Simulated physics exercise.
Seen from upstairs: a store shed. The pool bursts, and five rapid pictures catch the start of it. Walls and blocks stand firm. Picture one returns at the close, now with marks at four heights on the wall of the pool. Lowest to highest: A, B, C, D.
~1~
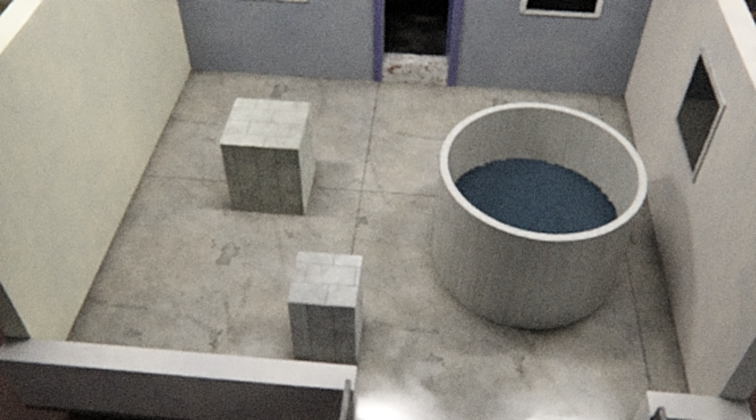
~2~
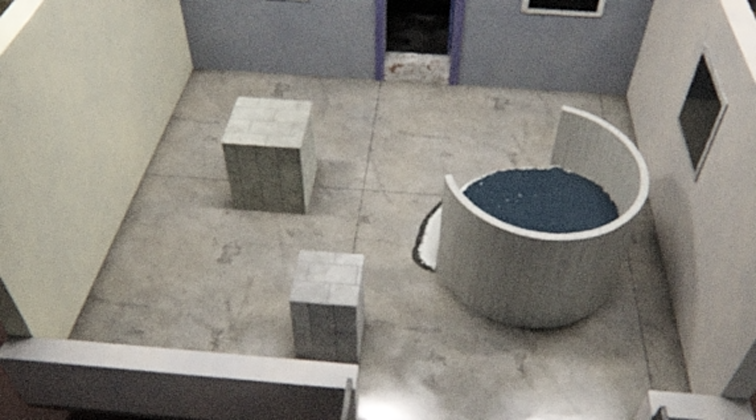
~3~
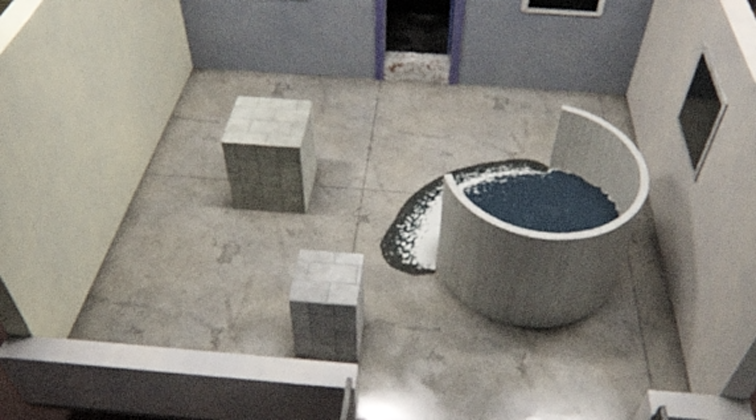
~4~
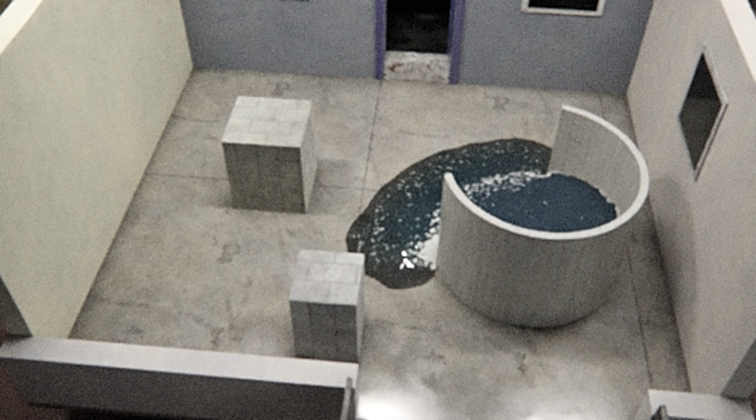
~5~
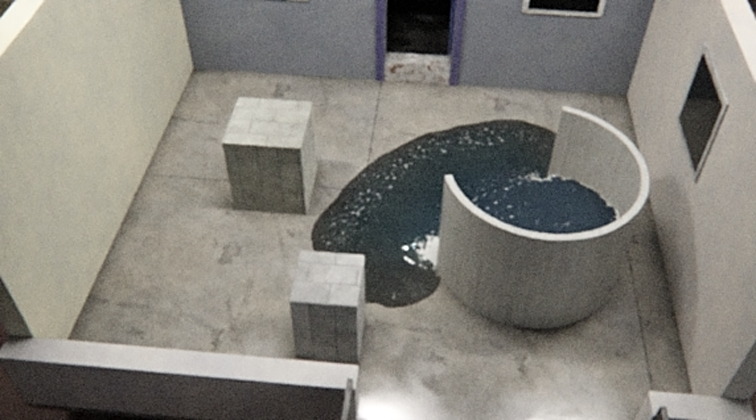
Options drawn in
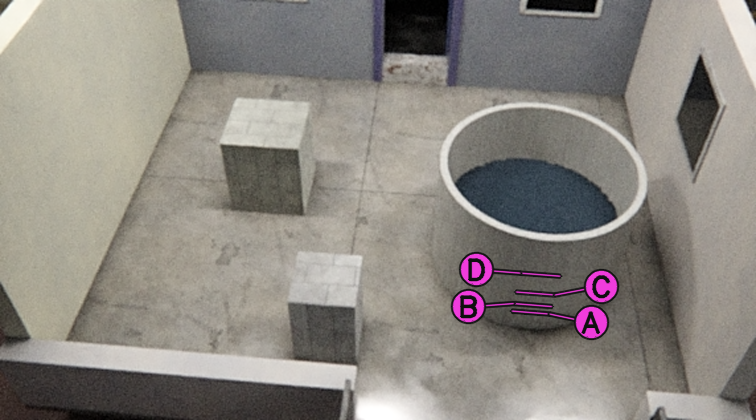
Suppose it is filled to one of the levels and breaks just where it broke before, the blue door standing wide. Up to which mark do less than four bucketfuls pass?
It is D.
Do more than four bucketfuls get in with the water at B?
No.
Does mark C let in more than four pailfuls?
No, not at all.
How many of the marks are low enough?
All of them.
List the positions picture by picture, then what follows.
Water in the pool at rest, its middle at (531, 217); foot of the blue doorway at (414, 83); open gate at (501, 375), in the first frame.
Water covers 2 % of the ground, its front hidden from here, in the second frame.
In the third frame, 5 % of the ground under water, visible out to (400, 255).
In the fourth frame, 11 % of the ground under water, visible out to (409, 278).
In the fifth frame, 18 % of the ground under water, visible out to (363, 178).
In magenta, A at (530, 312); B at (532, 305); C at (535, 293); D at (540, 274); from the bottom up A, B, C, D.
With A, nothing gets over.
With B, nothing gets over.
With C, nothing gets over.
With D, a splash gets over, under a bucket.
